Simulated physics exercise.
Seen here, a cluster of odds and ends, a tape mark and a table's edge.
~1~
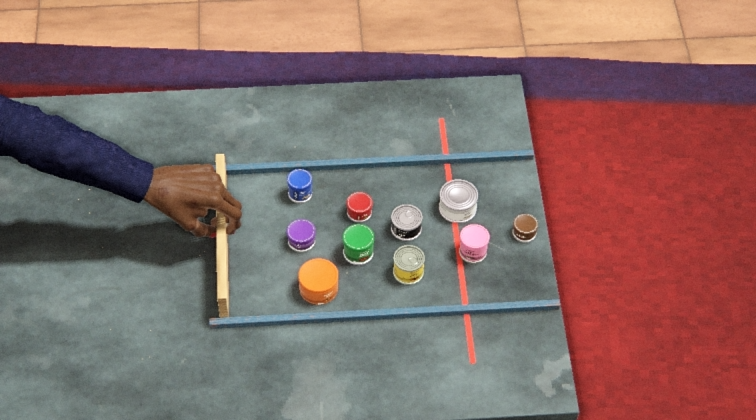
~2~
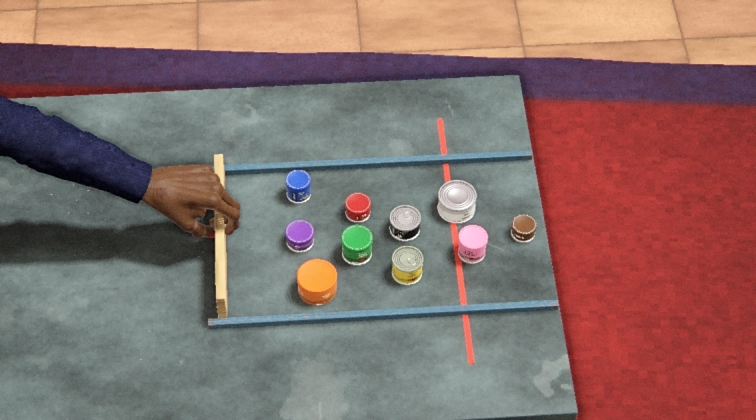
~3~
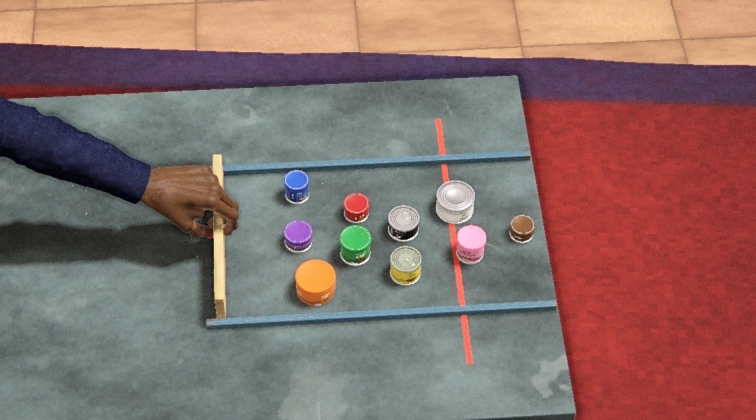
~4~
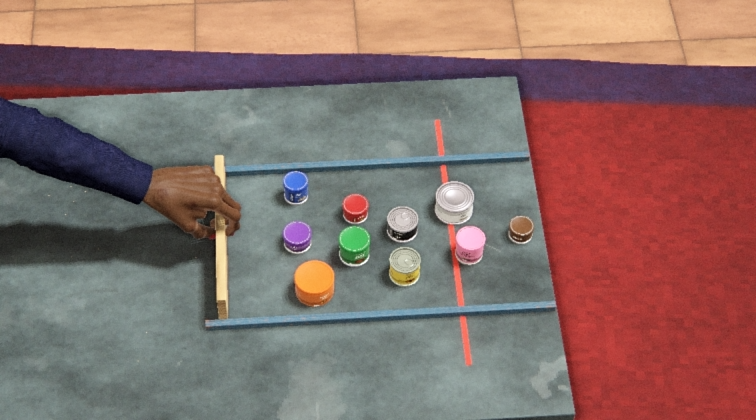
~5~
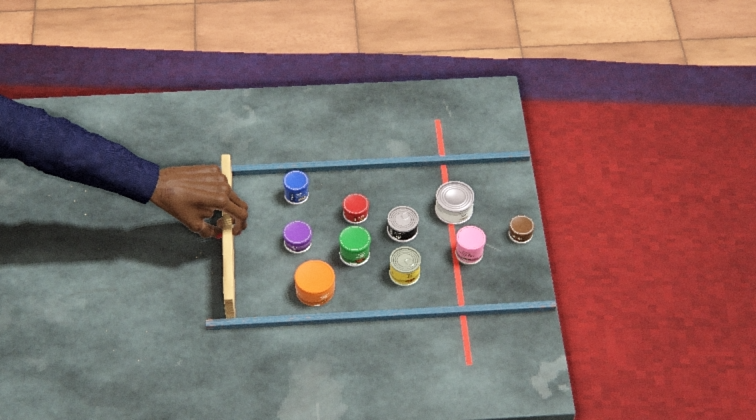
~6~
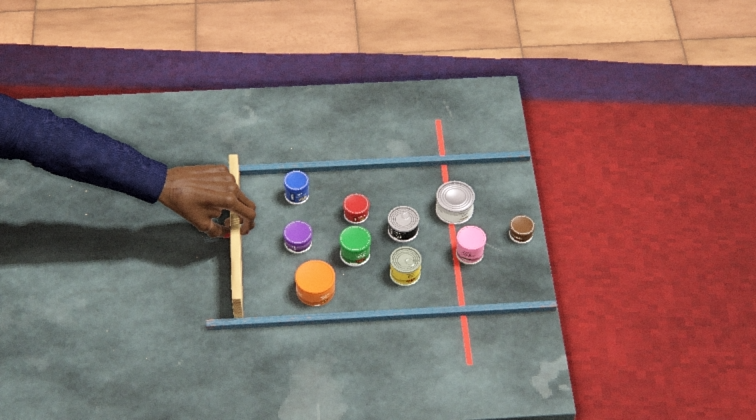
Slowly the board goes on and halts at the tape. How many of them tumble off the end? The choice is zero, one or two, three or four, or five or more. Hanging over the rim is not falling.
Here the number that fall off is zero.
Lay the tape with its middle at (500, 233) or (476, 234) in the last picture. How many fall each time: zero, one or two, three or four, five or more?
The falls would be just one or two; none at all.
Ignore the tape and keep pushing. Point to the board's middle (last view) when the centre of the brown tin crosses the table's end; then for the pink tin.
For the brown tin at (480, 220), for the pink tin at (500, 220).
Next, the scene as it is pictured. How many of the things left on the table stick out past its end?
It comes to 0.
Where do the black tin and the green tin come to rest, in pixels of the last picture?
Near (494, 218) and (471, 248).
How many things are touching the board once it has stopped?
The number is 5.
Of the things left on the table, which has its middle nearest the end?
It is the brown tin.
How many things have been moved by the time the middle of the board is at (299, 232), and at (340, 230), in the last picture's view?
First 3, then 4.
Soon after, none off yet; brown tin at rest near (522, 229); pink tin at rest near (470, 246); white pot at rest near (455, 203).
Then, none off yet; brown tin at rest near (522, 229); pink tin moved a little near (481, 243); white pot moved a little near (469, 196).
At rest, the number that fall off is zero.
